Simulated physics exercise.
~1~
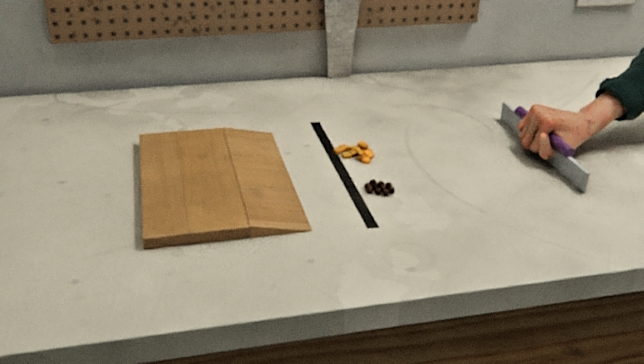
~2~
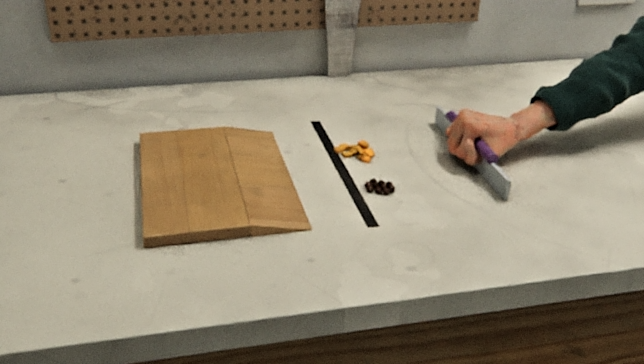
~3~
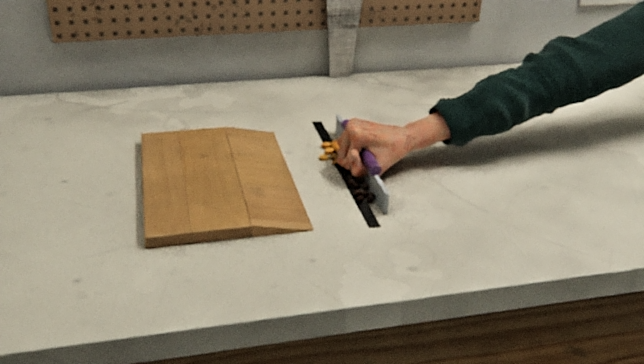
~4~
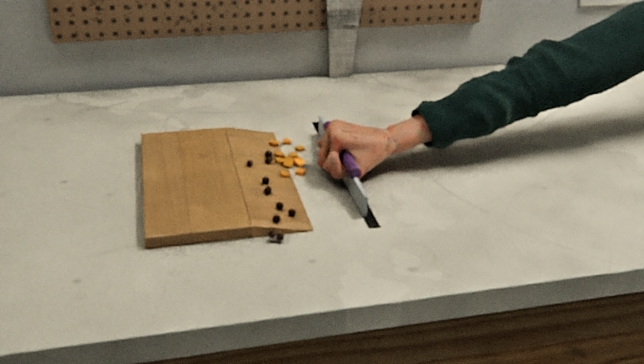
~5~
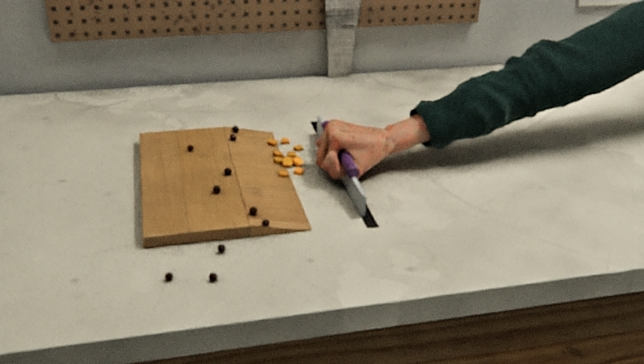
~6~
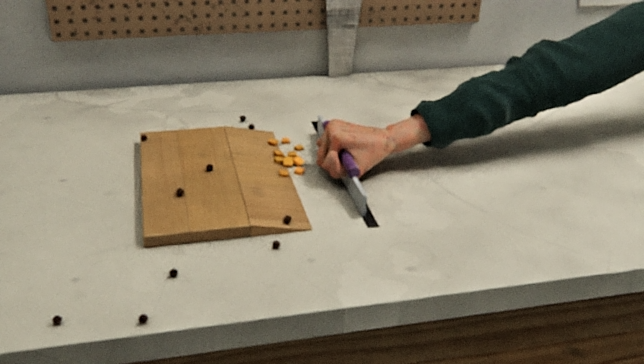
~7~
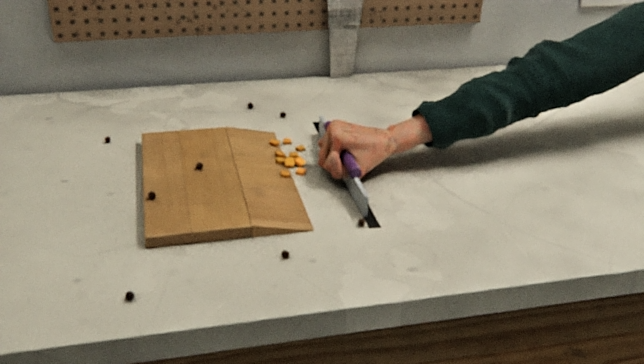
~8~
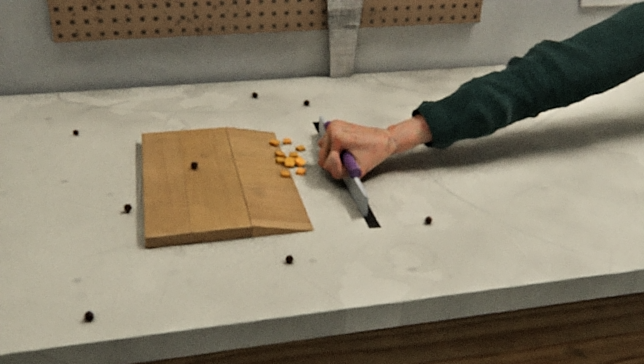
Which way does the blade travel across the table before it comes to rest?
The blade travels to the left, pushed by the hand until it stops at the black tape.
